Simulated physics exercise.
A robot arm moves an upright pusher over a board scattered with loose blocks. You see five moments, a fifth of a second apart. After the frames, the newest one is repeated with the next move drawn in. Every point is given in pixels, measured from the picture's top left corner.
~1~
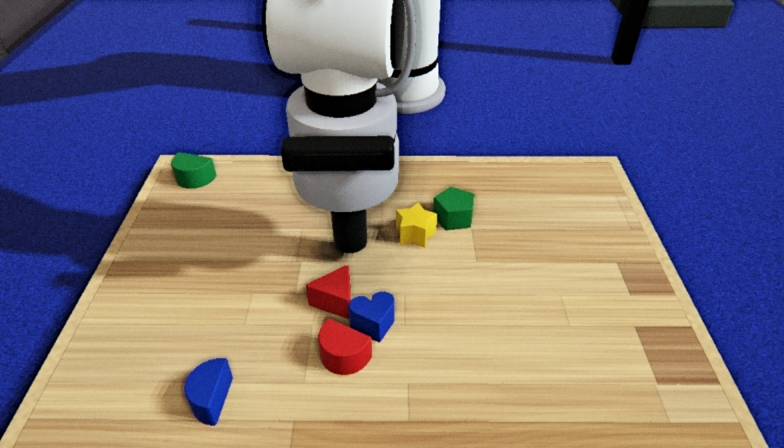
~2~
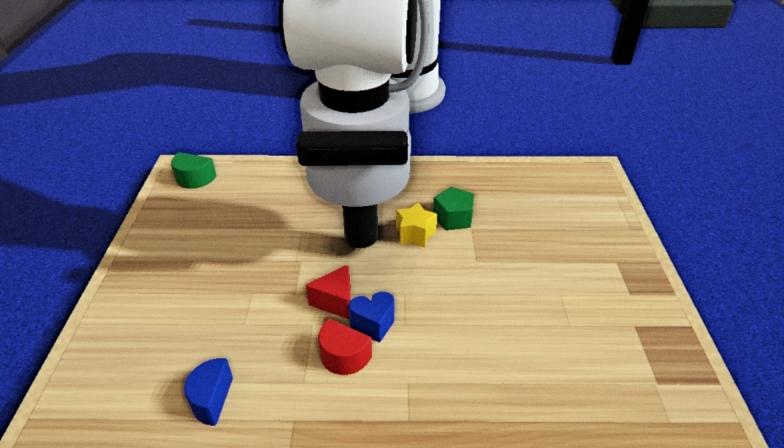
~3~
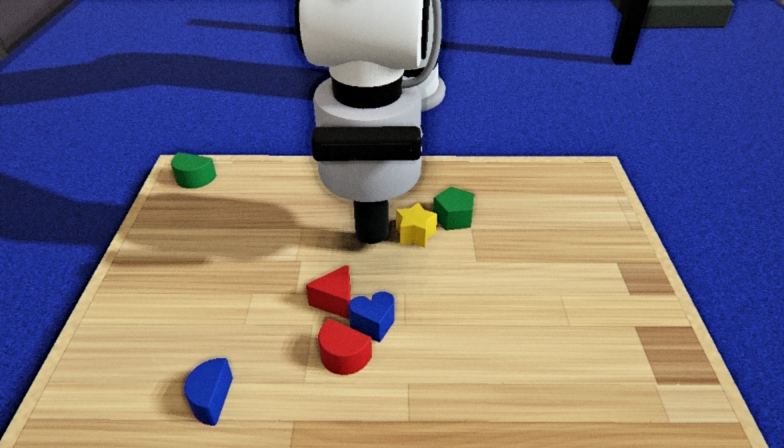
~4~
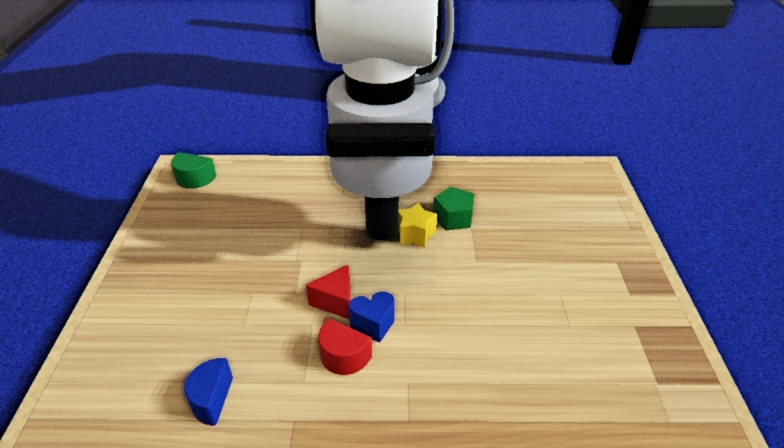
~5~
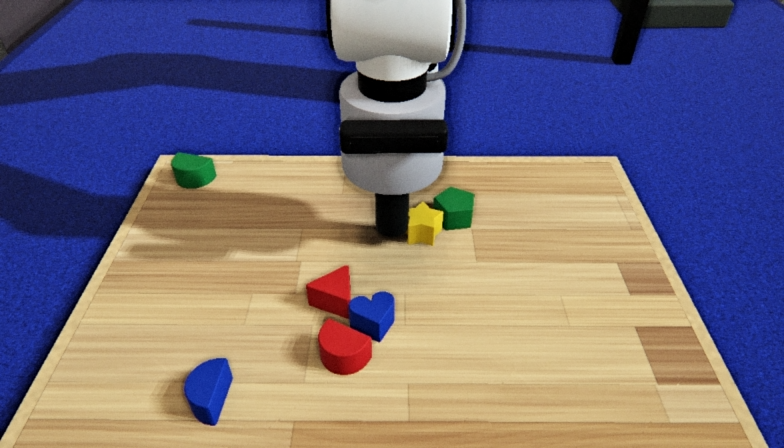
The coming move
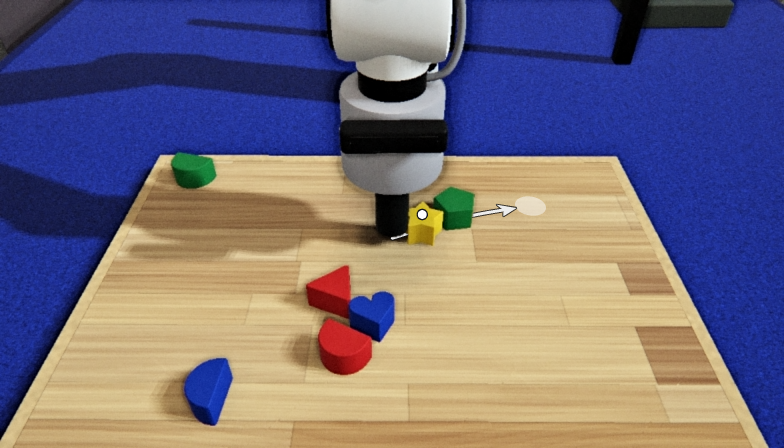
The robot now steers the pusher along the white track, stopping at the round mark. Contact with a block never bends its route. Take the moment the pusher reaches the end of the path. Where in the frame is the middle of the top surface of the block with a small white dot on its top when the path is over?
That would be at about pixel (562, 184).
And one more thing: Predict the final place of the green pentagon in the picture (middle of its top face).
I'd say the green pentagon ends with its top centre at (579, 169).
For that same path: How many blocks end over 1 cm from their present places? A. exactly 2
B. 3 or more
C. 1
That would be A.
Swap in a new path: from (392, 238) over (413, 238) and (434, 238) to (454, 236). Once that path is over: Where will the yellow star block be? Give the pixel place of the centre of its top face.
Pixel (485, 207).
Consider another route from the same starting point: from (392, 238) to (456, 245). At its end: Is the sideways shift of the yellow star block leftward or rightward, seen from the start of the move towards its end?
The yellow star block goes left.
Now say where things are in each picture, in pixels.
In the first frame, lower end of the pusher (351, 242), tops of blocks, yellow star block (416, 216), green pentagon (456, 199).
In the second frame, pusher (361, 237), blocks as before.
In the third frame, pusher (372, 233), blocks as before.
In the fourth frame, pusher (382, 230), blocks as before.
In the fifth frame, pusher (392, 227), yellow star block (422, 215), green pentagon (456, 199).
The drawn path runs from (392, 238) through (438, 224) and (484, 213) to (530, 206); the dot is on the yellow star block.
What follows on the original path. One third of the way, pusher (439, 212); yellow star block (470, 203); green pentagon (493, 188), turned 15° anticlockwise.
Two thirds of the way, pusher (486, 202); yellow star block (516, 192); green pentagon (537, 178), turned 15° anticlockwise.
At the end, pusher (533, 194); yellow star block (562, 184); green pentagon (579, 169), turned 25° anticlockwise.
